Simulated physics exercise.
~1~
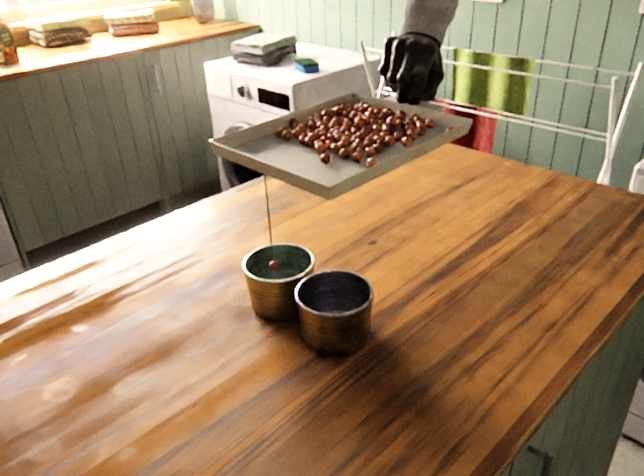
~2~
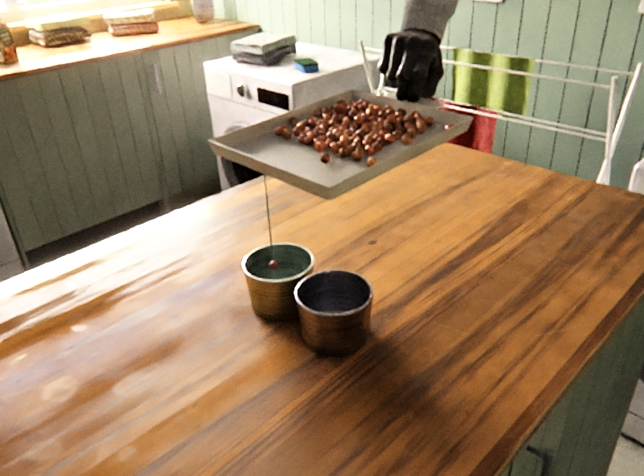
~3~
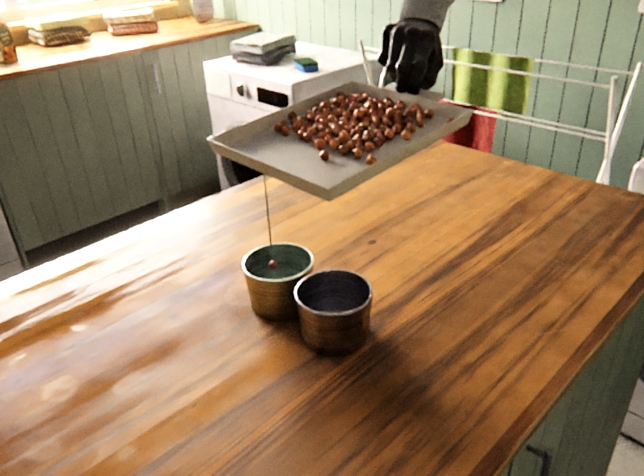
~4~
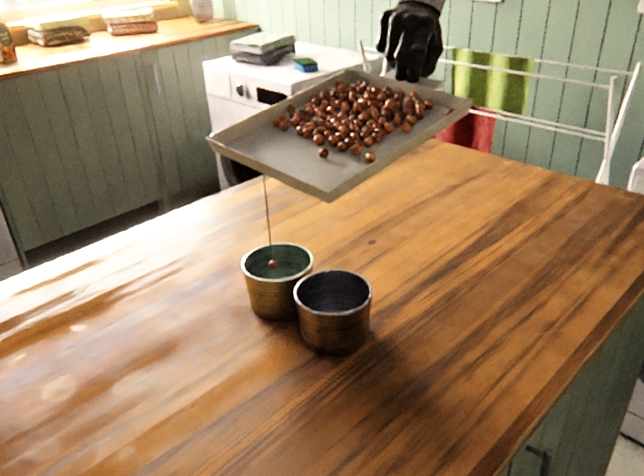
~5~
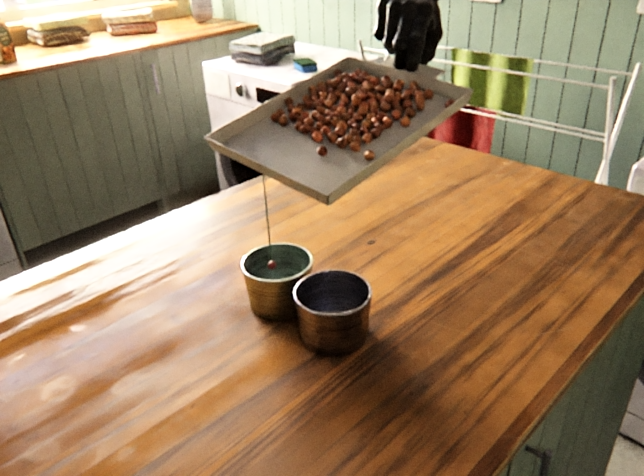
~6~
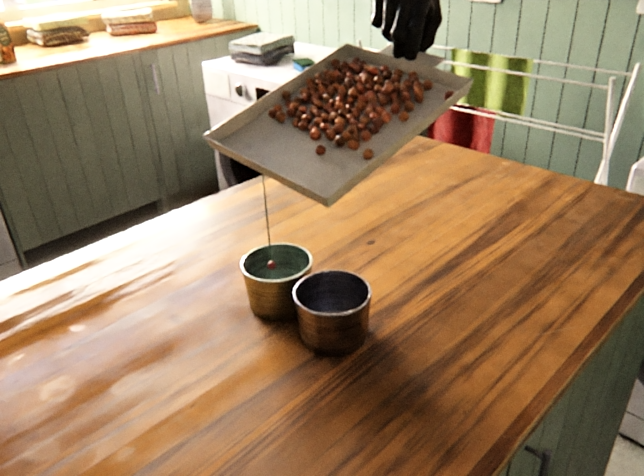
In a green-panelled kitchen, a black-gloved hand gradually tilting a grey tray of hazelnuts above two small dishes on a wooden counter.
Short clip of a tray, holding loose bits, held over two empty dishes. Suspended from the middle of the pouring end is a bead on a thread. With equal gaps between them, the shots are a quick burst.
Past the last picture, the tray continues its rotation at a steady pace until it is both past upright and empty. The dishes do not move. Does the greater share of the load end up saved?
No.
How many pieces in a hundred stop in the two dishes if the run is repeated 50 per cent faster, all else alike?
Close to 10 in a hundred.
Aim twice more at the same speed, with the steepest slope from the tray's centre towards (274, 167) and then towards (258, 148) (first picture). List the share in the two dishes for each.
I'd say some 0 in a hundred at first, then 10 in a hundred.
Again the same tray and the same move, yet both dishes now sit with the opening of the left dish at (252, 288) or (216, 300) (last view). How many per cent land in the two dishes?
It comes to near 90 per cent the first time and near 40 per cent the second time.
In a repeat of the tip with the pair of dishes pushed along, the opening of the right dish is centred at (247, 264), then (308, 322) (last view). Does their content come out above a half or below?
The first place gets a lesser share, the second the greater share.
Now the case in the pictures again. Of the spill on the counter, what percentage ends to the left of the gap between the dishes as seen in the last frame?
Near 80 in a hundred.
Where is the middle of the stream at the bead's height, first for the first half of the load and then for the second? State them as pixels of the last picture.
Around (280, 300) first; around (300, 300) second.
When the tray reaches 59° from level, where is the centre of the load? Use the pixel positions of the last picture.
The middle of the load sits near (295, 167).
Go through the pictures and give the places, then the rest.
In the first frame, corners of the pouring end near (214, 140) and (330, 184), level; middle of the load near (360, 127), hazelnuts; left dish near (254, 293); right dish near (309, 327); bead on its thread near (274, 266).
In the second frame, corners of the pouring end near (213, 140) and (329, 184), level; middle of the load near (360, 125).
In the third frame, corners of the pouring end near (212, 138) and (329, 186), tipped barely, lowest at the right corner; middle of the load near (359, 119).
In the fourth frame, corners of the pouring end near (211, 137) and (328, 188), tipped a little, lowest at the right corner; middle of the load near (358, 111).
In the fifth frame, corners of the pouring end near (209, 136) and (327, 191), tipped a little, lowest at the right corner; middle of the load near (357, 103).
In the sixth frame, corners of the pouring end near (208, 135) and (327, 194), tipped clearly, lowest at the right corner; middle of the load near (355, 96); left dish near (252, 293); right dish near (307, 326).
Shortly afterwards, tray tipped steeply; the bulk on the tray; only a few outside both; a little in the air.
Next, tray tipped right over; near a third on the tray; only a few in the right dish; near a third outside both; near a quarter in the air.
Some moments later, tray tipped past a quarter turn; a little in the right dish; the bulk outside both.
In the end, tray tipped past a quarter turn; a little in the right dish; none at all in the left dish; the bulk outside both.
